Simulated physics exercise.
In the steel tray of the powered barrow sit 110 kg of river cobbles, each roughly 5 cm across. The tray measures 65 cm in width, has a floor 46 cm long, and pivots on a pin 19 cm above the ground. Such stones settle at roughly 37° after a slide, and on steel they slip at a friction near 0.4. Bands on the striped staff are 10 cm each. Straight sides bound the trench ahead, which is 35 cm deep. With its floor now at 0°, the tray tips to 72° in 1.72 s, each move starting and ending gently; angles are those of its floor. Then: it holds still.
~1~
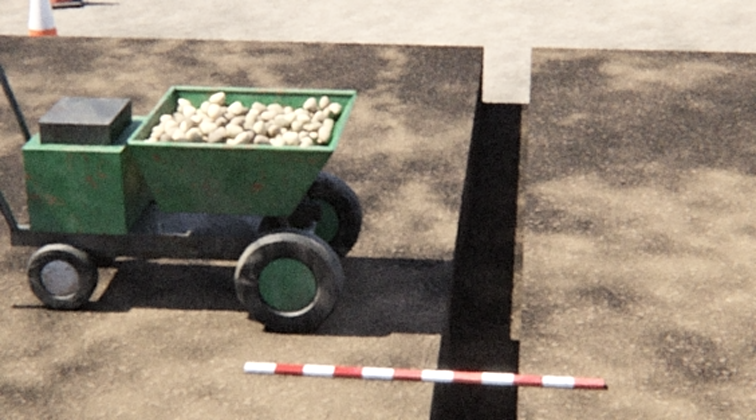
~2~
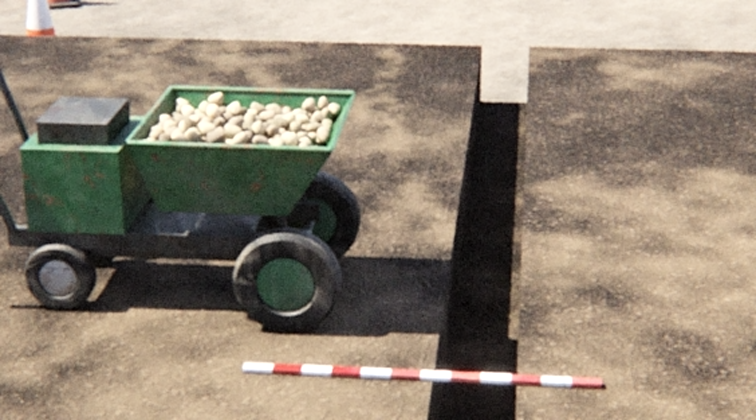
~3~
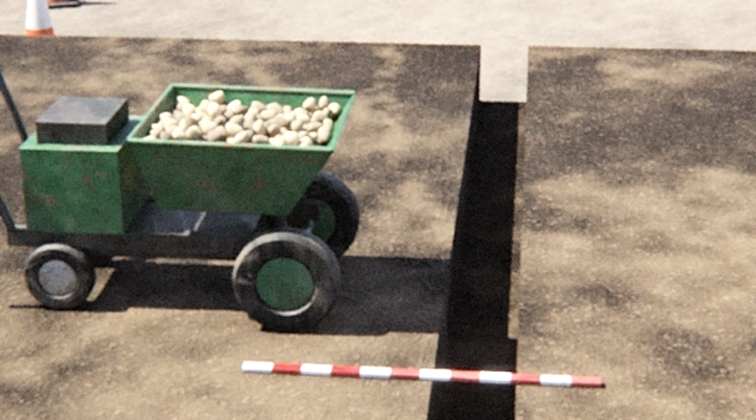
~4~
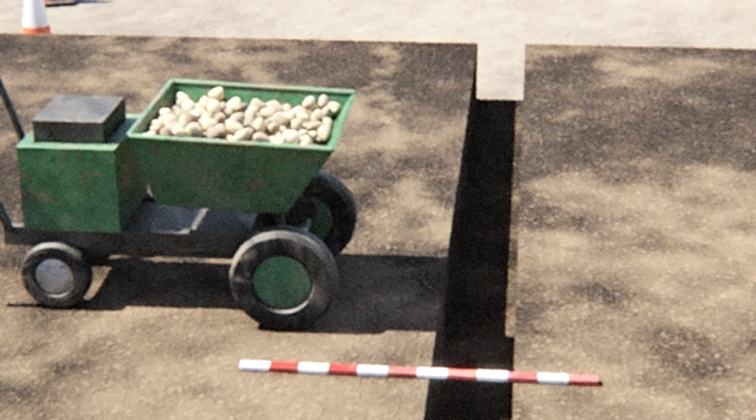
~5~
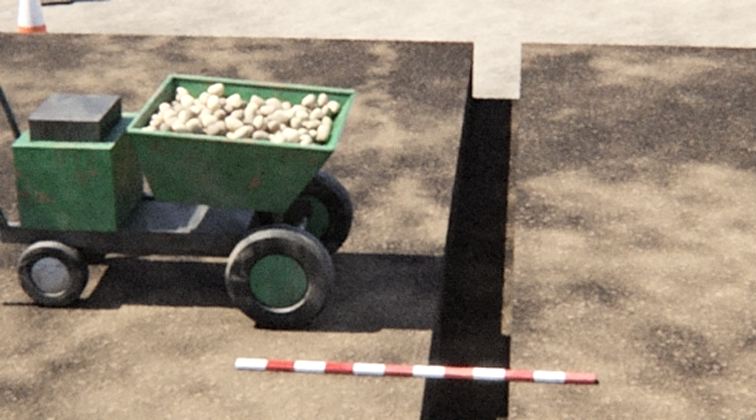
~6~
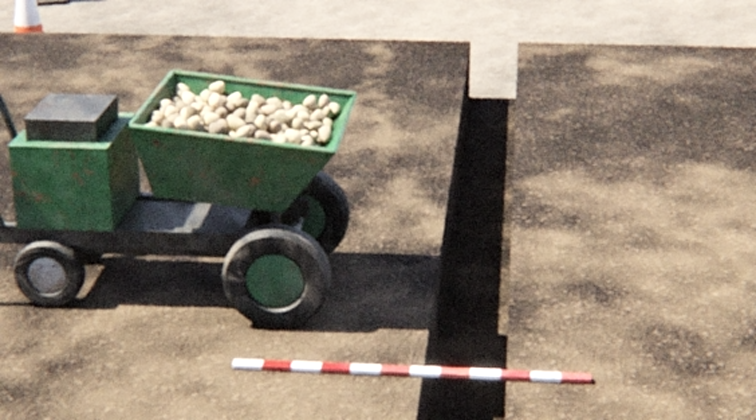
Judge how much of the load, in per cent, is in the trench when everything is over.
I judge it at about 97 per cent.
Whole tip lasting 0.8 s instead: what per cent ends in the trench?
About 80%.
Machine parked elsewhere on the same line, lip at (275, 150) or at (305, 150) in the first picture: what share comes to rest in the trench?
Near 65 then near 95 percent.
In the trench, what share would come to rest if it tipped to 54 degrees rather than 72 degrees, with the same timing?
Roughly 25% would end there.
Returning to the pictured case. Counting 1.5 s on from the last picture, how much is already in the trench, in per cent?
By then, around 40 percent.
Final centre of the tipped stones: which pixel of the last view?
About (472, 354).
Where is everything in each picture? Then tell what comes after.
In the first frame, the tray is at 0°, its lip at (333, 151); the top of the load is at (240, 116).
The second frame shows lip at (331, 150), floor tilted 0°, highest stones at (238, 116).
The third frame shows lip at (332, 151), floor tilted 1°, highest stones at (231, 115).
In the fourth frame, the tray is at 2°, its lip at (333, 150); the top of the load is at (222, 111).
In the fifth frame, the tray is at 4°, its lip at (333, 150); the top of the load is at (210, 108).
The sixth frame shows lip at (334, 152), floor tilted 6°, highest stones at (211, 105).
Then, 1.0 s after the last picture the floor is at 61°, 98 % in the tray, 2 % in the trench; the foremost stones are at (453, 250).
Then, 1.5 s after the last picture the floor is at 72°, 56 % in the tray, 41 % in the trench, 2 % past the trench; the foremost stones are at (565, 297).
Then, 1.9 s after the last picture the floor is at 72°, 31 % in the tray, 67 % in the trench, 3 % past the trench; the foremost stones are at (624, 300).
Then, 3.8 s after the last picture the floor is at 72°, 0 % in the tray, 97 % in the trench, 3 % past the trench; the foremost stones are at (637, 301).
